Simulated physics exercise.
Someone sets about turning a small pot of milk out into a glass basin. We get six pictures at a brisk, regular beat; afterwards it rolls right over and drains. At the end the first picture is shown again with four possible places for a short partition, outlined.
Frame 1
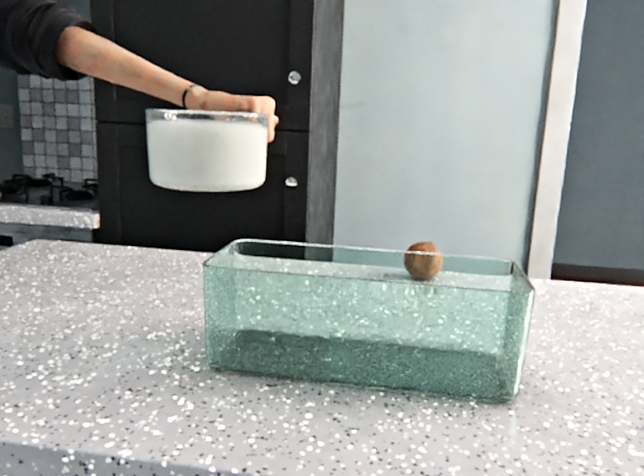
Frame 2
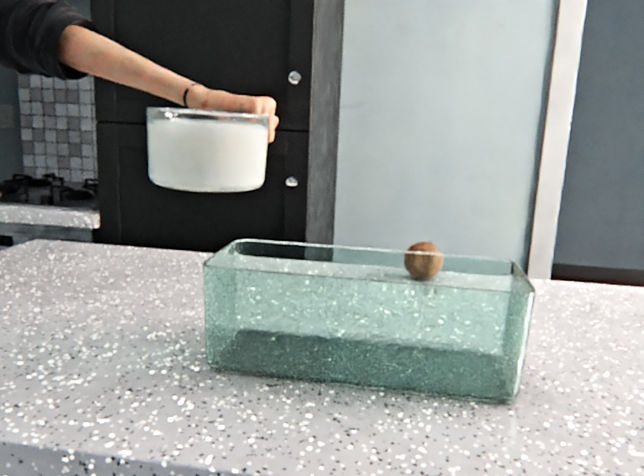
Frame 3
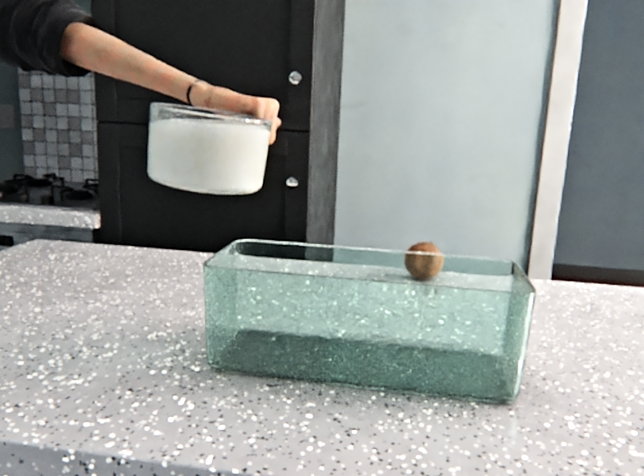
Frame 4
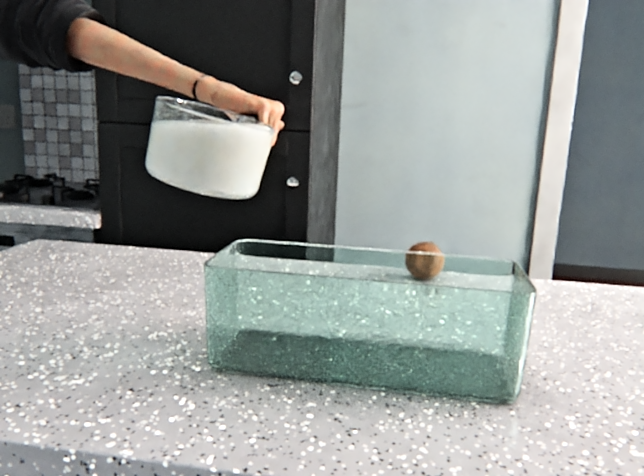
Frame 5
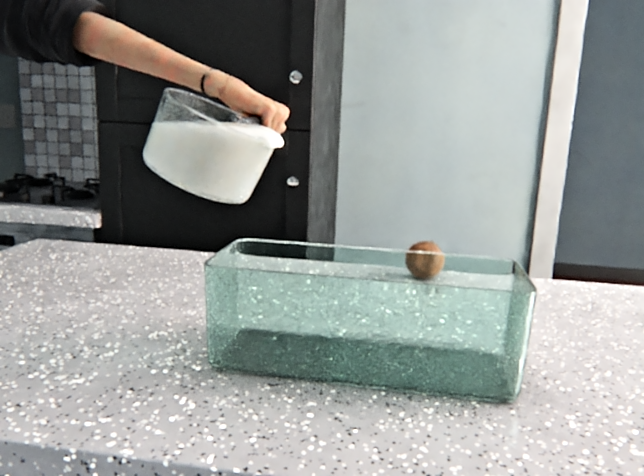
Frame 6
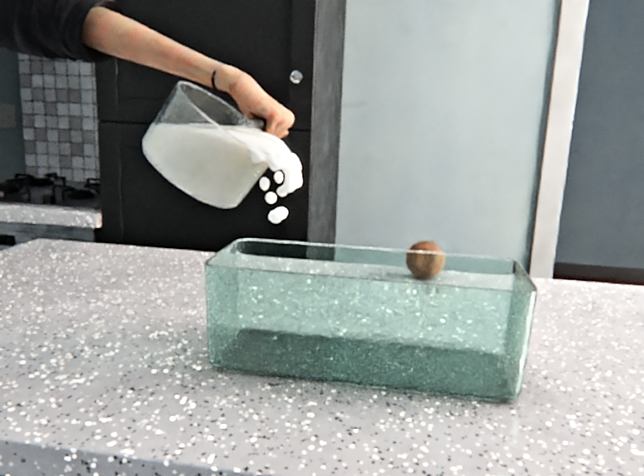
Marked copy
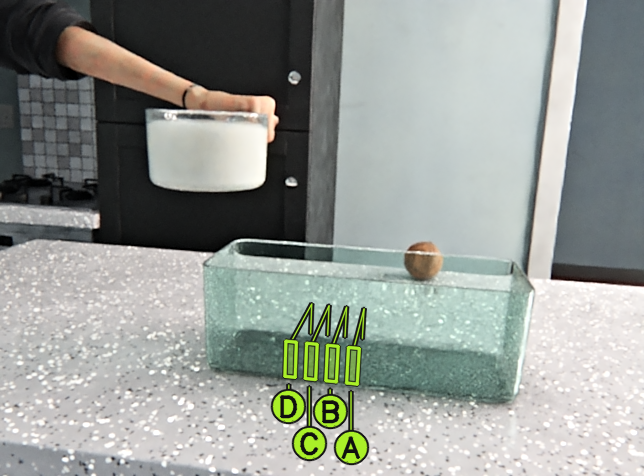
A hand held a clear pot of milk above a greenish glass basin with a small brown ball at its rim, then tilted it rightward until milk slipped over the lip in white blobs.
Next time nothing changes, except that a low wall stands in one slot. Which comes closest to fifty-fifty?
Go for C.
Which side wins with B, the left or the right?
The left side.
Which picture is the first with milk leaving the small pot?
In picture 5.
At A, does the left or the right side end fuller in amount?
The left side.
On the marked copy, A at (351, 391); B at (330, 389); C at (309, 387); D at (288, 384).
With A, about 88 % ends left of the wall and 11 % right of it.
With B, about 71 % ends left of the wall and 28 % right of it.
With C, about 49 % ends left of the wall and 50 % right of it.
With D, about 32 % ends left of the wall and 68 % right of it.
